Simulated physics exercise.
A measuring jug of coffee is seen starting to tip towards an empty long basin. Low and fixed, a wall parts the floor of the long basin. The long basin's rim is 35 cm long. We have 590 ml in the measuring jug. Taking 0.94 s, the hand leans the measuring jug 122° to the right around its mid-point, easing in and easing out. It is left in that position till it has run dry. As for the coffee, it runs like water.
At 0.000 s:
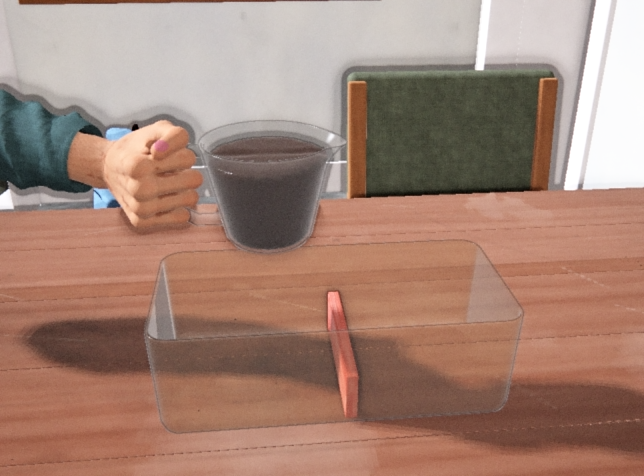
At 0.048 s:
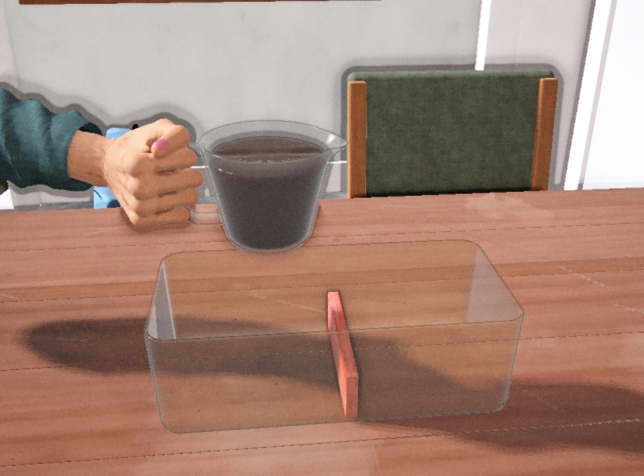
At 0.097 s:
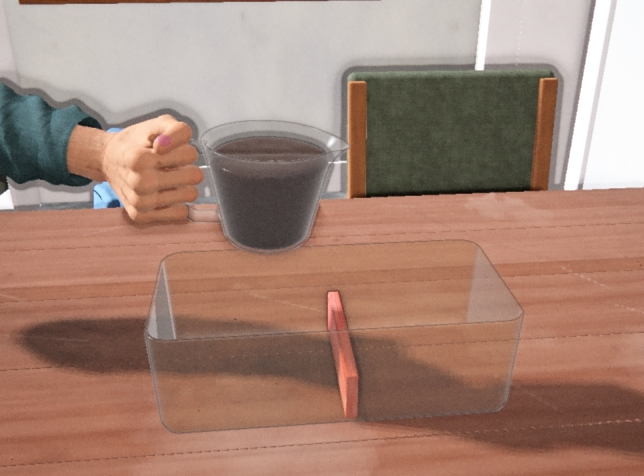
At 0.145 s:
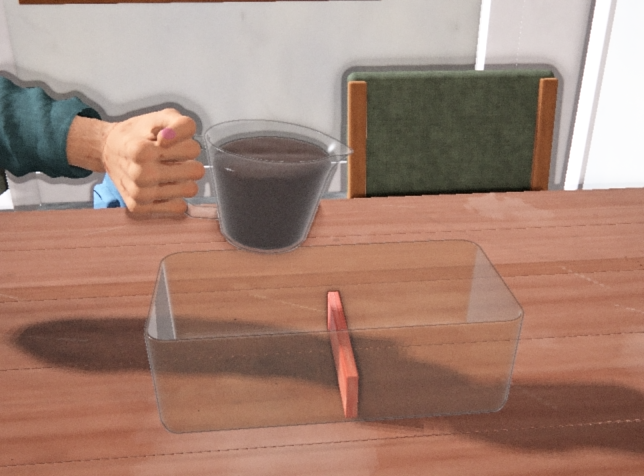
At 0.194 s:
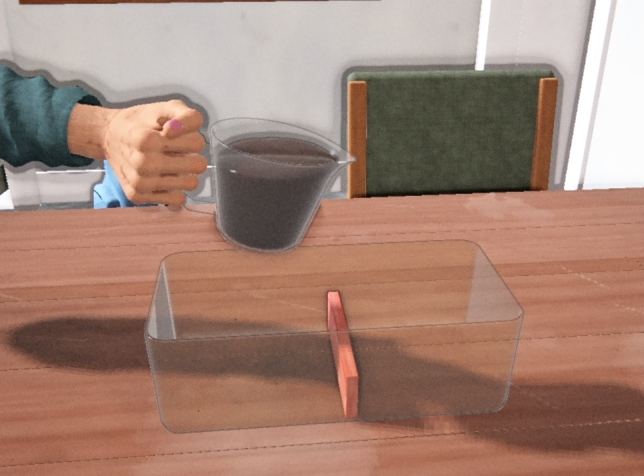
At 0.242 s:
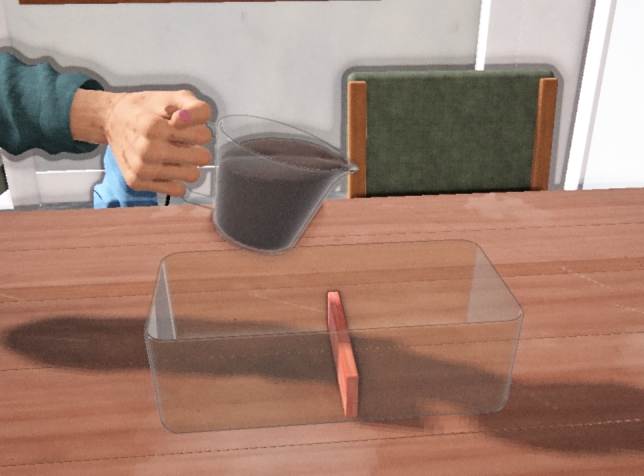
A hand slowly tilting a clear measuring jug of dark coffee to the right behind an empty, divided long basin on a wooden table.
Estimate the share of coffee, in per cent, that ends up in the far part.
About 84 per cent.
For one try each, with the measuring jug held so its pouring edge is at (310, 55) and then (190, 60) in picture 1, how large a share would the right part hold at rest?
Roughly 75 per cent the first time and 5 per cent the second.
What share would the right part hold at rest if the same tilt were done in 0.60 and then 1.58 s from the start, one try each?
Some 70 and 90 per cent, in that order.
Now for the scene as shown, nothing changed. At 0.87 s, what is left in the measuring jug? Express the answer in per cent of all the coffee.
About 1 per cent.
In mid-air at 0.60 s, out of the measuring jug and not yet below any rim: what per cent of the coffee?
22 %.
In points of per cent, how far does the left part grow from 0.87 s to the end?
Roughly 3 in a hundred.
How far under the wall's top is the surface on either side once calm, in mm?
About 50 mm left, about 32 mm right.
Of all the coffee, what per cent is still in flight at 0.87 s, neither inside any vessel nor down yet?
Near 2 per cent, I'd say.
By 0.60 s the tilt is 87° and 44 per cent is still to pour, 0 is left of the wall and 33 right of it.
By 0.87 s the tilt is 120° and 1 per cent is still to pour, 12 is left of the wall and 84 right of it.
By 1.14 s the tilt is 122° and 0 per cent is still to pour, 15 is left of the wall and 84 right of it.
By 1.44 s the tilt is 122° and 0 per cent is still to pour, 15 is left of the wall and 84 right of it.
At rest 15 per cent lies left of the wall, 84 right of it and 1 outside.
